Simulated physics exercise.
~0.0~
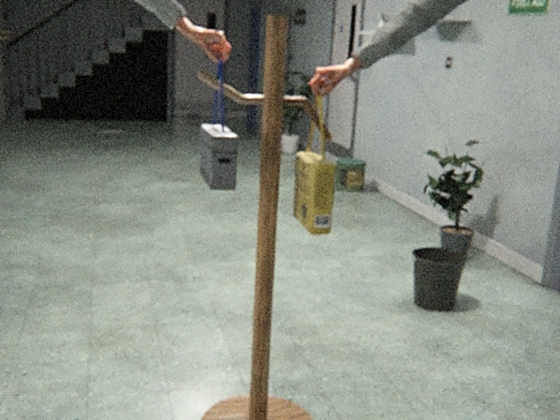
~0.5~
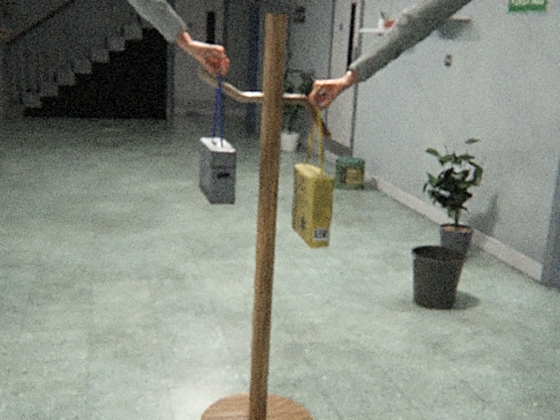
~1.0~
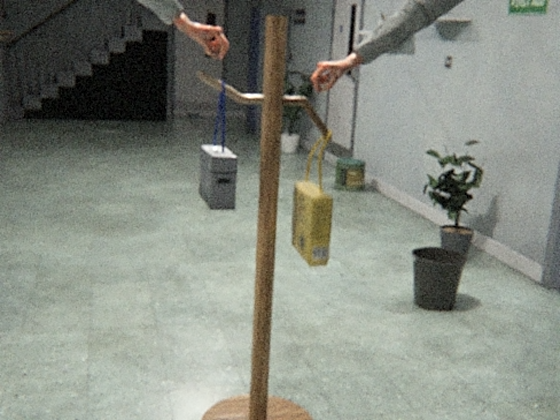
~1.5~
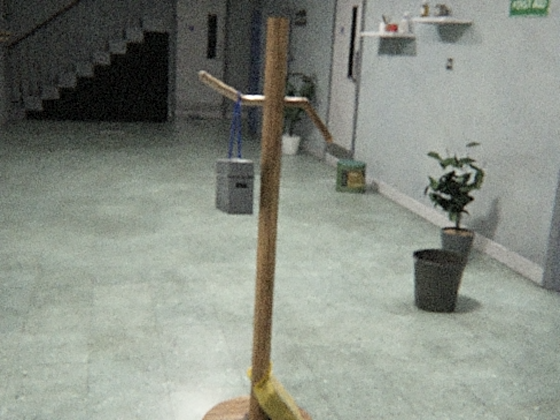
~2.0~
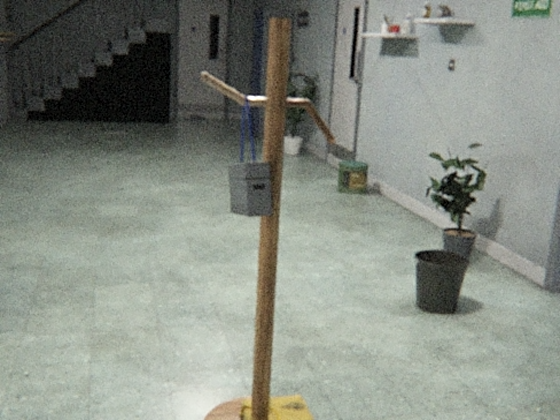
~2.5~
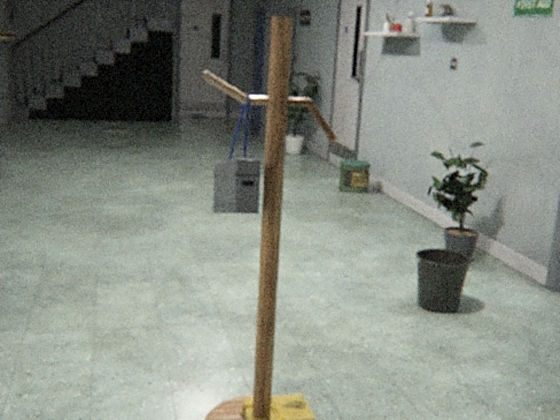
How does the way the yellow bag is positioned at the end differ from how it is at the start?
At the start the yellow bag is upright, held up by the right peg of the post, while at the end it lies on its side at the foot of the post.
